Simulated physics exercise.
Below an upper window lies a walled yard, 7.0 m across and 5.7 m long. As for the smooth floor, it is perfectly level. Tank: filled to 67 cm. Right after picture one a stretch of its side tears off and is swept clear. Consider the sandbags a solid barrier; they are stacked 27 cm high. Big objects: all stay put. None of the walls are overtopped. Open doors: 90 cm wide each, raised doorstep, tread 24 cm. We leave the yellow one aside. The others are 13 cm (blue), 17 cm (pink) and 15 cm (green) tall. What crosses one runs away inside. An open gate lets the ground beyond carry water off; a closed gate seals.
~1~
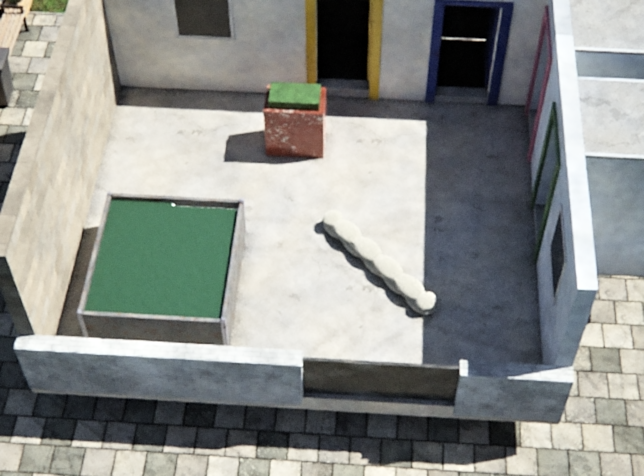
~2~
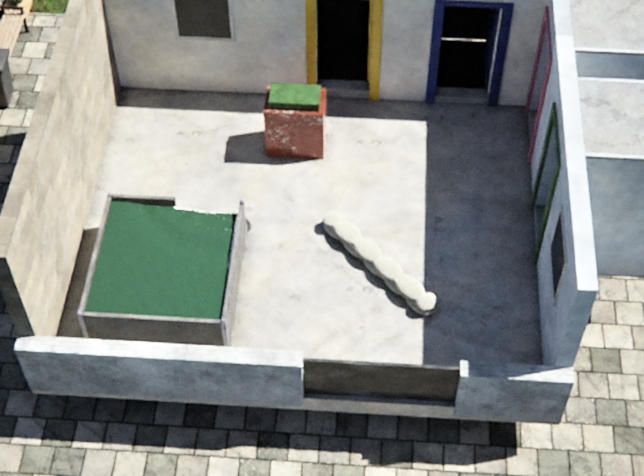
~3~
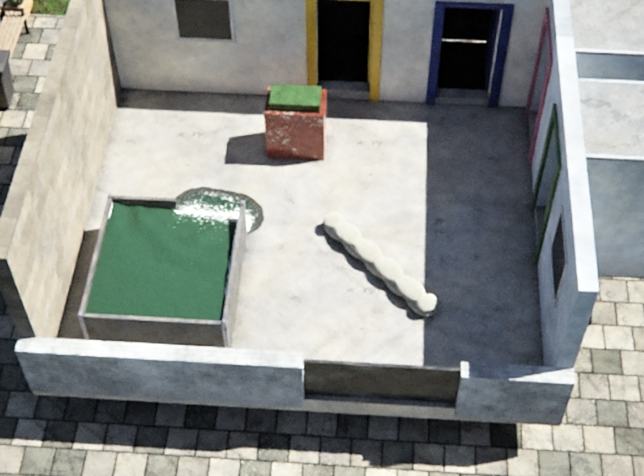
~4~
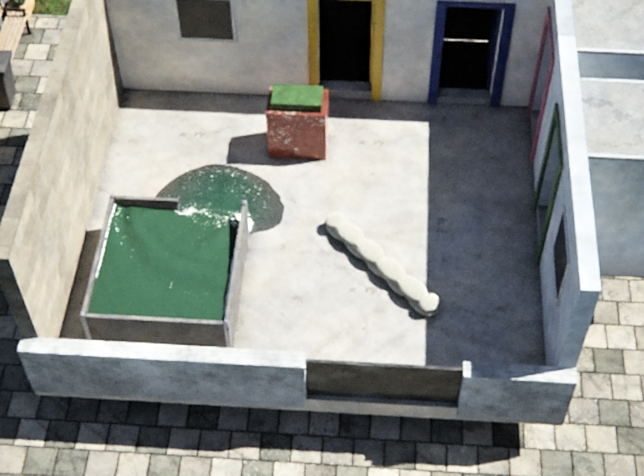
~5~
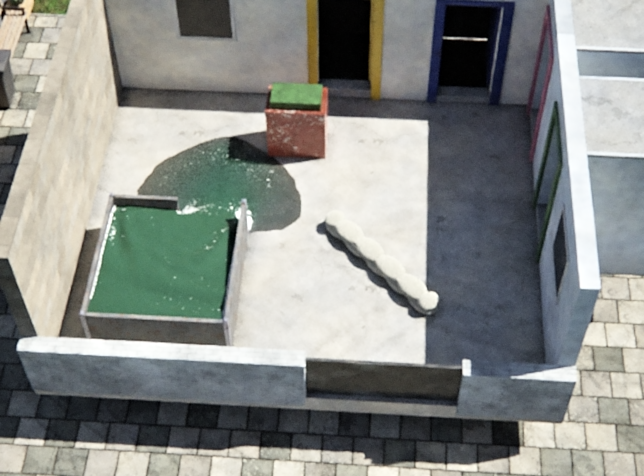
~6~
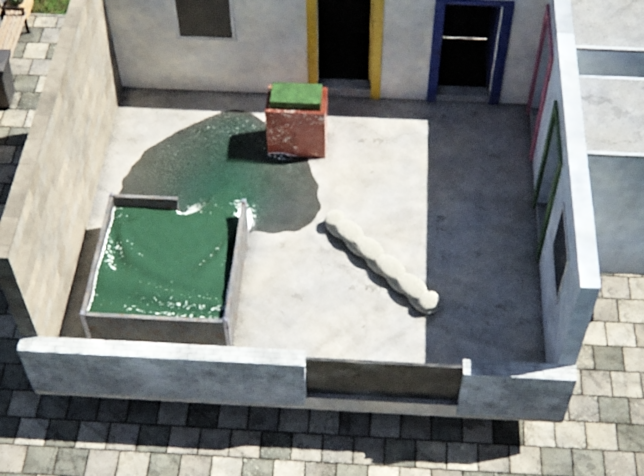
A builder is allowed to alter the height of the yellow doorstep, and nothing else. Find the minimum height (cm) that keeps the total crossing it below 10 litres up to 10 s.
The minimum is roughly 4.5 cm.
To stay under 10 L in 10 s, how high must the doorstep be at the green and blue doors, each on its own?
About 7.5 cm at green and 9.5 cm at blue.
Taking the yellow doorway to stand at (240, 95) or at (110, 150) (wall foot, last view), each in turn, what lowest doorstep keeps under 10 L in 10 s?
Around 30 and 11.0 cm respectively.
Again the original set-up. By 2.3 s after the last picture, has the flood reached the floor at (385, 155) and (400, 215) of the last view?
First soaked, then soaked.
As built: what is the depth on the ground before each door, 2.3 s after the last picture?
Blue door 5 cm, pink door 11 cm, green door 3 cm, yellow door 7 cm.
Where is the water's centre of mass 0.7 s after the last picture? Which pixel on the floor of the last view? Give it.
The water is centred around (189, 248) in the last picture's pixels.
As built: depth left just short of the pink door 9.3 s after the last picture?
Depth: Near 7.0 cm.
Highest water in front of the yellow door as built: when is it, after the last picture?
The depth peaks at about 5.0 seconds.
Then, 0.7 s after the last picture water covers 25 % of the floor, deepest (39 cm) near (215, 227); it has not reached the yellow door.
Then, 2.3 s after the last picture water covers 50 % of the floor, deepest (30 cm) near (122, 91); 7 cm at the yellow door, 0 litres in over its 18 cm doorstep.
Then, 9.3 s after the last picture water covers 90 % of the floor, deepest (13 cm) near (538, 395); 4 cm at the yellow door, 0 litres in over its 18 cm doorstep.
At the yellow door as built, the water peaked near 8 cm, 4.9 s after the last picture.
With a doorstep of 3.5 cm, 21 litres would have come in within the 10 s; with 6 cm, 4 litres. So under 10 litres takes about 4.5 cm.
